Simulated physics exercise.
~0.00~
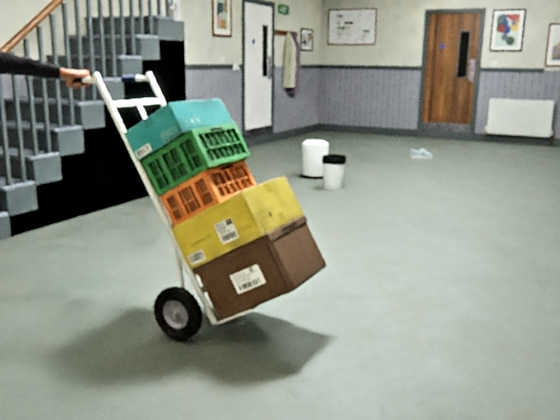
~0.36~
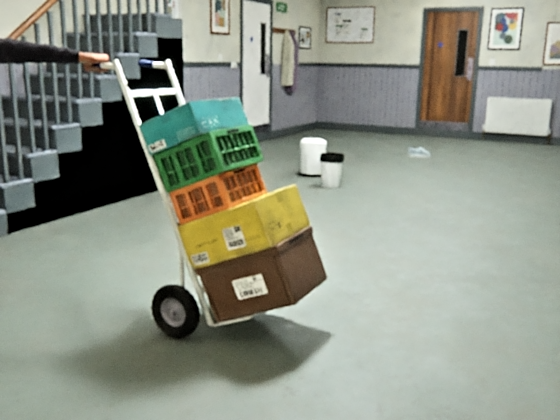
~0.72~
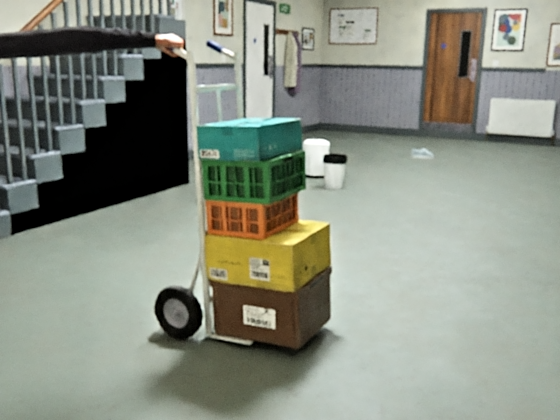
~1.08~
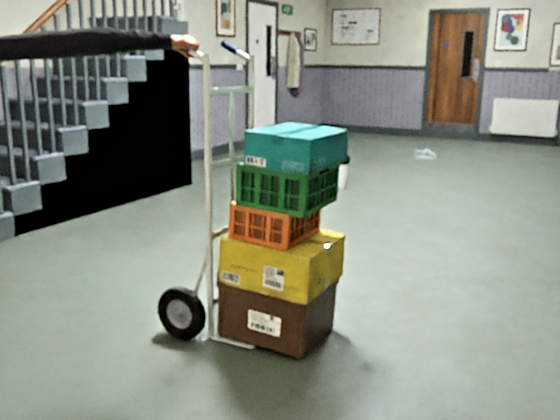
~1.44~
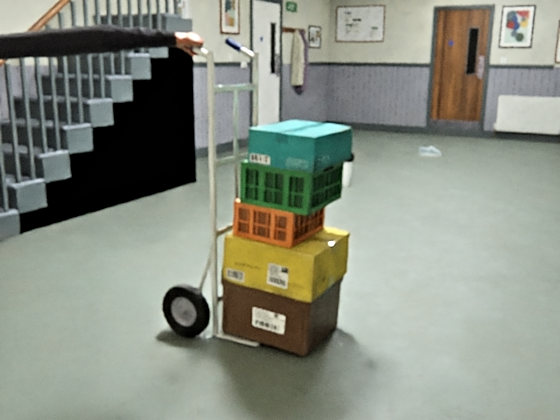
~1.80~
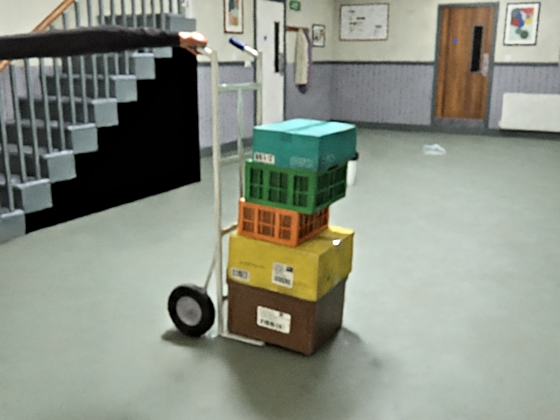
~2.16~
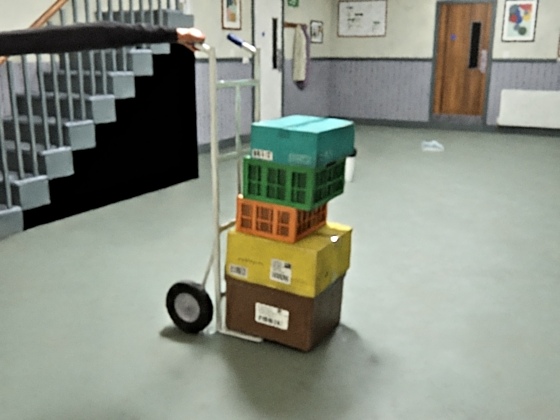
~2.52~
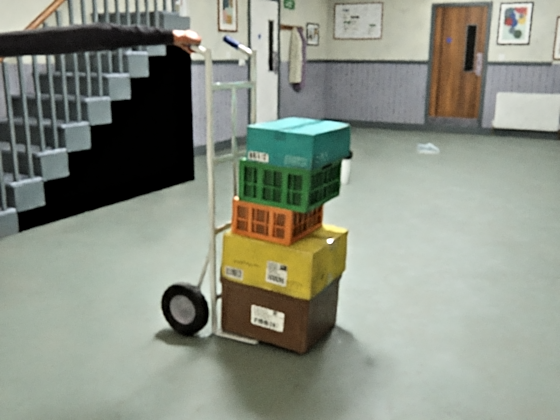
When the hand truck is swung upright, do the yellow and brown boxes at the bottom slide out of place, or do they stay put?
The yellow box and the brown box both stay put at the bottom of the stack.
